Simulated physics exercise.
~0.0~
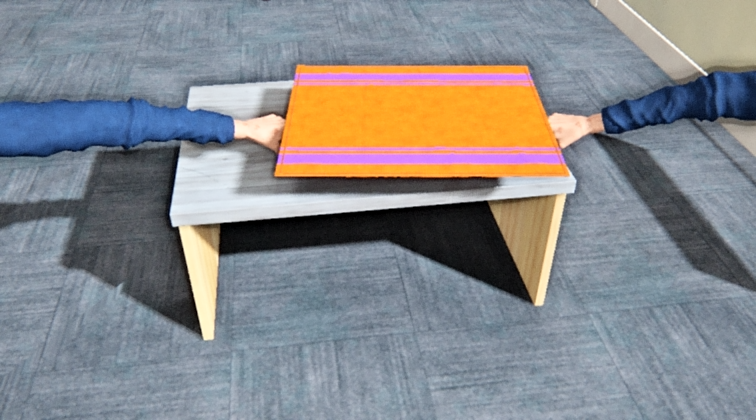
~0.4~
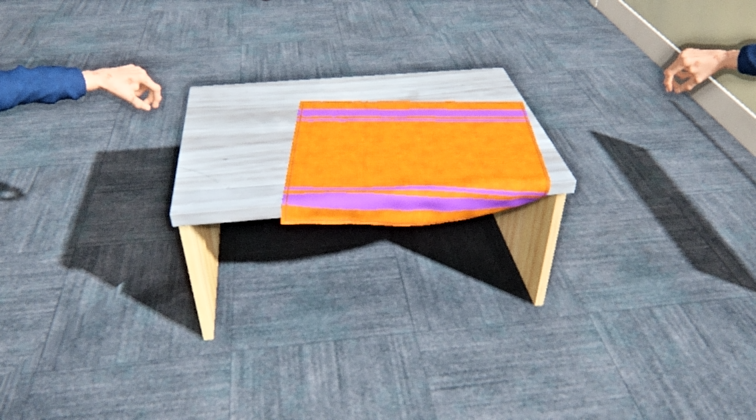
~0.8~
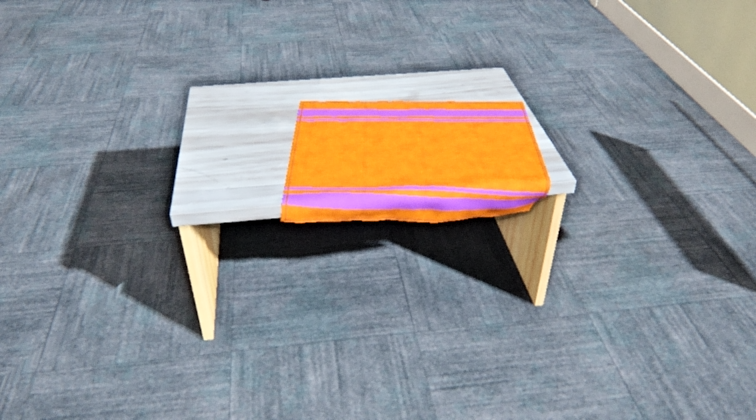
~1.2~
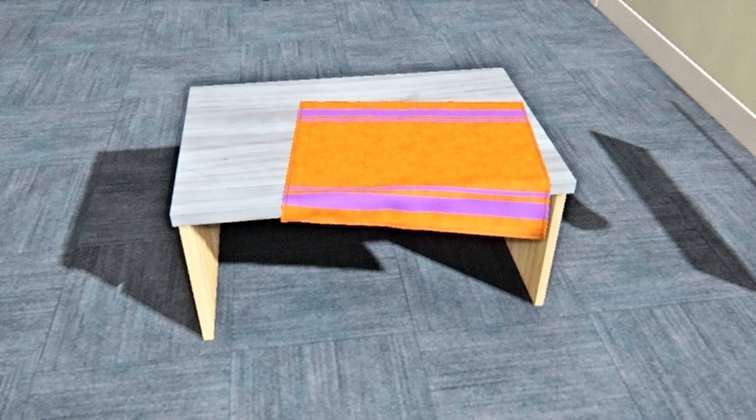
Two hands in blue sleeves, one from the left and one from the right, hold an orange hand towel with purple stripes level over a small desk, seen from above at an angle by a still camera. The desk has a pale grey top and light wooden legs, and stands on blue-grey carpet with a wall at the upper right. The hands let go and draw apart, and the towel drops onto the right part of the top. Its front edge sags over the desk's near side as the hands leave view. The overhanging edge shifts slightly, and the towel stays mostly on top.
